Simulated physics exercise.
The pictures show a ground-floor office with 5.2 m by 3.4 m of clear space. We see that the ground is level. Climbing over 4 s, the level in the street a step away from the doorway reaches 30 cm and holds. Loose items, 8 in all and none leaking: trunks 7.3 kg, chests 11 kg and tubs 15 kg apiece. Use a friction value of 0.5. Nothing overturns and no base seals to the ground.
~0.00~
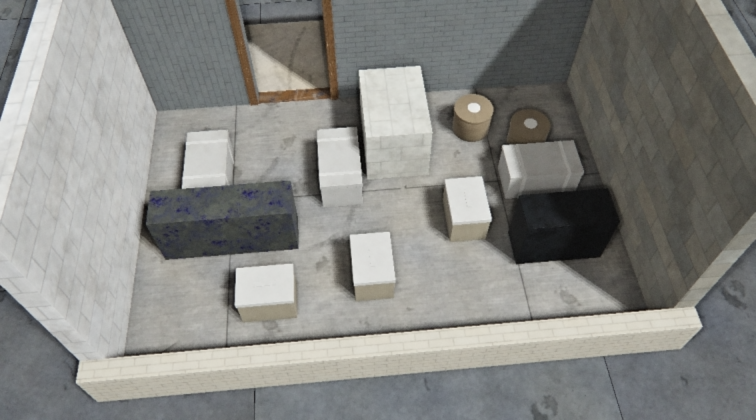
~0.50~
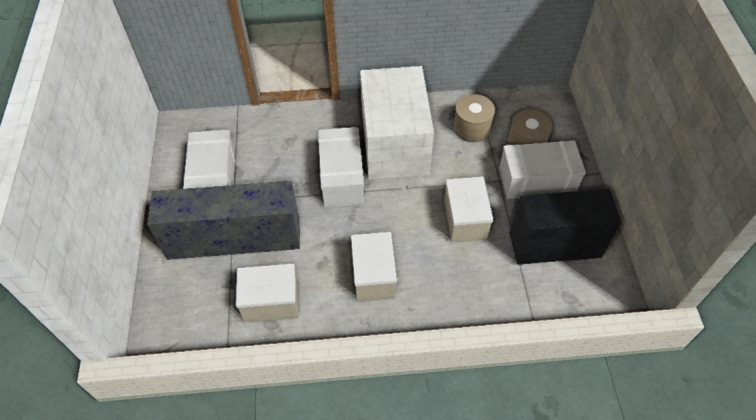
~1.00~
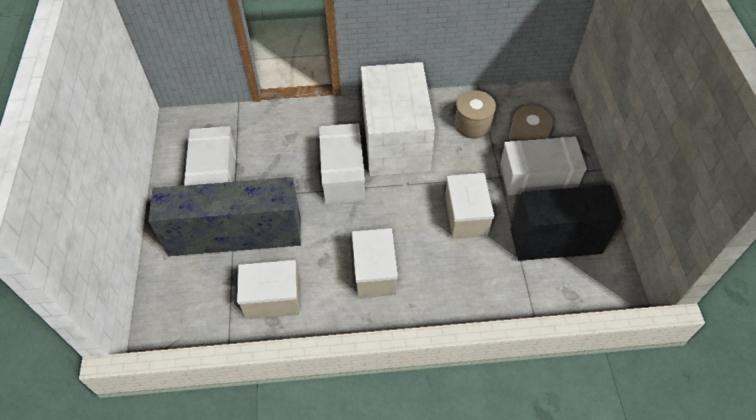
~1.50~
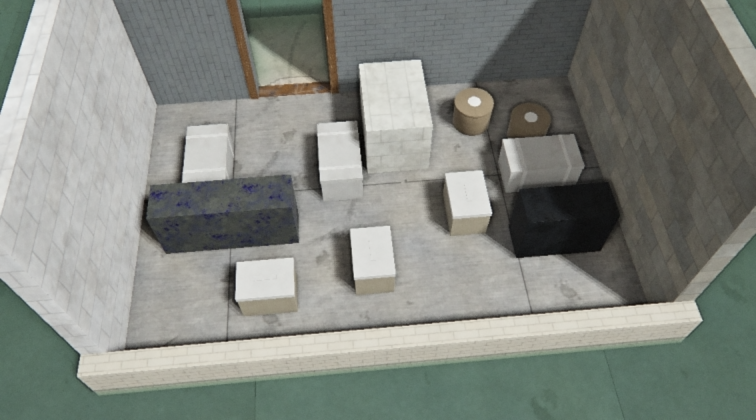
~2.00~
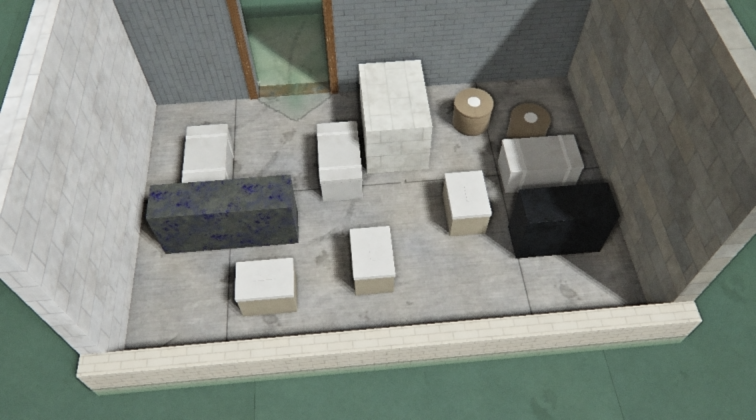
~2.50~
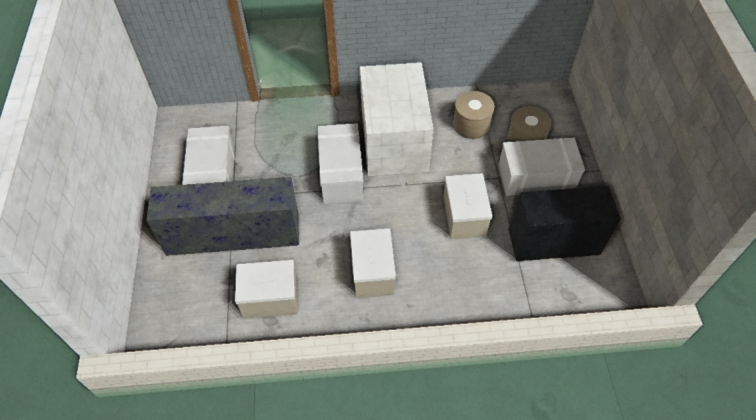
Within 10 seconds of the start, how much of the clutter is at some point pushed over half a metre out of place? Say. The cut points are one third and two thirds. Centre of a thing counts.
Middle band: A third to two thirds.
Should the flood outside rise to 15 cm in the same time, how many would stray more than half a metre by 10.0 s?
Then 2.
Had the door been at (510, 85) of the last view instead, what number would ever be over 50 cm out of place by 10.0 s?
So the tally would be 6.
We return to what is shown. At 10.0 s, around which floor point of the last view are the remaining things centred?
Mean position approx. (450, 203).
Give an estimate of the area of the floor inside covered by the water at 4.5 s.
Flooded: Near 6.5 m2.
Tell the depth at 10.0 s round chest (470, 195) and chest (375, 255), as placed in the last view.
I'd estimate 5 cm for the first and 14 cm for the second.
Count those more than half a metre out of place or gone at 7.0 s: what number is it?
The number by then is 3.
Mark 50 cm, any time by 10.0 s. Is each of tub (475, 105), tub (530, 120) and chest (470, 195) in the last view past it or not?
In that order: Below the mark, below the mark, below the mark.
After 3.5 s 0 of 8 are over 50 cm from their spots; 0 afloat.
After 4.5 s 1 of 8 are over 50 cm from their spots; 1 afloat.
After 7.0 s 3 of 8 are over 50 cm from their spots; 3 afloat.
After 10.0 s 2 of 8 are over 50 cm from their spots, and 3 have been at some point; 5 afloat.
